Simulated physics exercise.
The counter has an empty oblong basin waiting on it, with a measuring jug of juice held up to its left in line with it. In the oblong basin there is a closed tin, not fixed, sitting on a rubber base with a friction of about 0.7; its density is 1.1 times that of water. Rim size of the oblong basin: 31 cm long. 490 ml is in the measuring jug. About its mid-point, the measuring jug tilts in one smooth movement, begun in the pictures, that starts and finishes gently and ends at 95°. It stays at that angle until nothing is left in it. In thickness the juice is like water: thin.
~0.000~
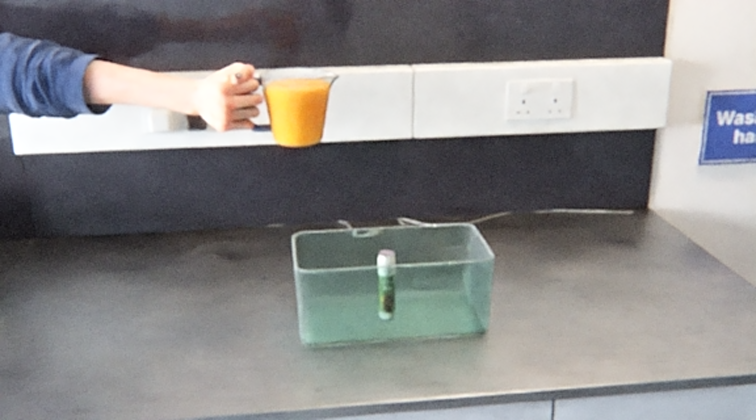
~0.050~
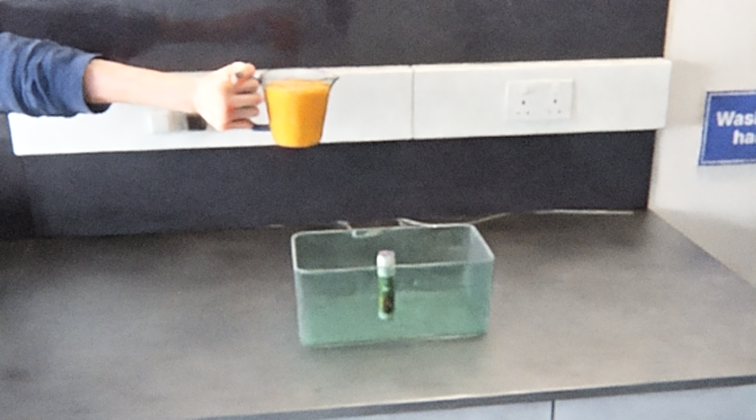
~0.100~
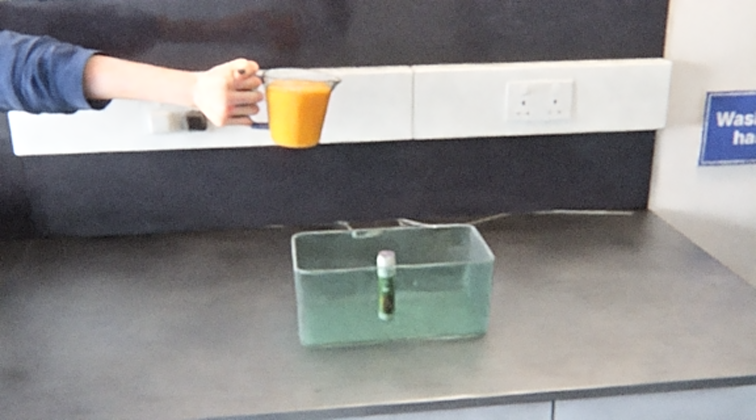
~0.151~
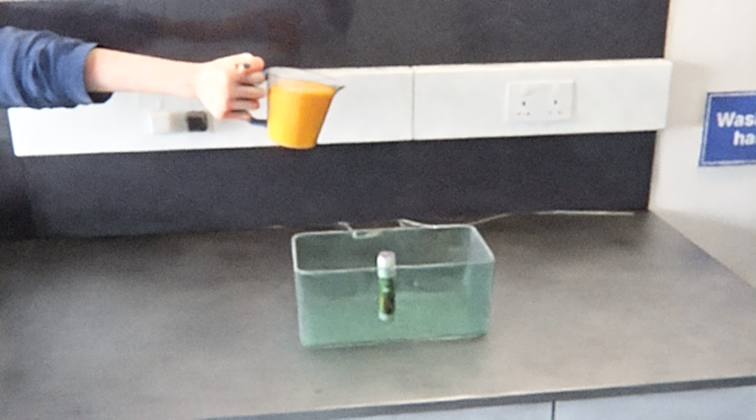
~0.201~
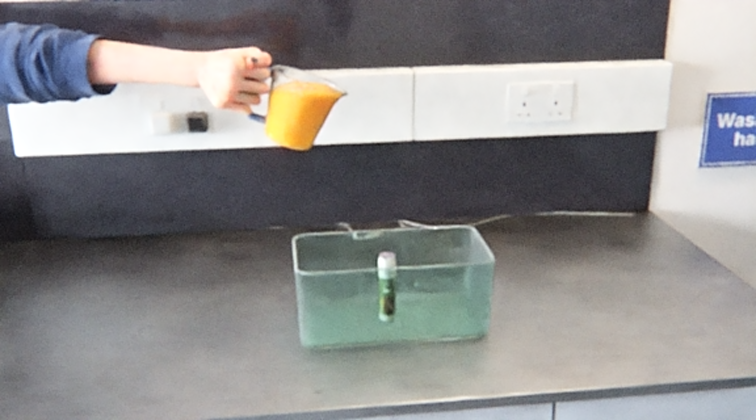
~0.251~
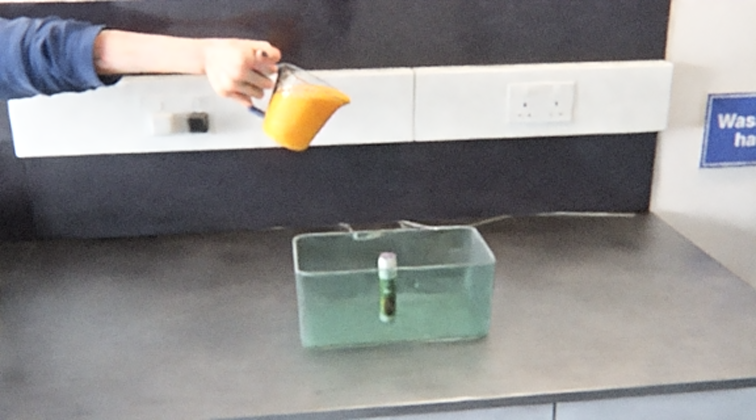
A hand holding a measuring jug of orange juice above a clear oblong basin with a small tin inside, steadily tilting it rightward.
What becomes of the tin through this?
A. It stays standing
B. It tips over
It stays standing.
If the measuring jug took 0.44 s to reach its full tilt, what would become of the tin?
Result: Tin still standing.
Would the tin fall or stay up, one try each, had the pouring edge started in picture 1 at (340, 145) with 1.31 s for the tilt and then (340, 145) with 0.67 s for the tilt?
Trial 1 - tin tips; trial 2 - tin tips.
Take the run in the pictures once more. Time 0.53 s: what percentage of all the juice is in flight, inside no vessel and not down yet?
Share: Roughly 40 per cent.
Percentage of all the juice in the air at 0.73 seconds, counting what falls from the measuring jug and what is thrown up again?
Near 30 in a hundred.
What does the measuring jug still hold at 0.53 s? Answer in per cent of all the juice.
Remaining: Near 52 % of the total.
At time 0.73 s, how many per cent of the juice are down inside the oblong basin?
58 per cent or thereabouts.
By 0.53 s the tilt is 85° and 52 per cent is still to pour; the tin stands where it began.
By 0.73 s the tilt is 95° and 12 per cent is still to pour; the tin stands where it began.
By 0.94 s the tilt is 95° and 2 per cent is still to pour; the tin stands where it began.
By 1.17 s the tilt is 95° and 0 per cent is still to pour; the tin stands where it began.
At rest the tin stands where it began.
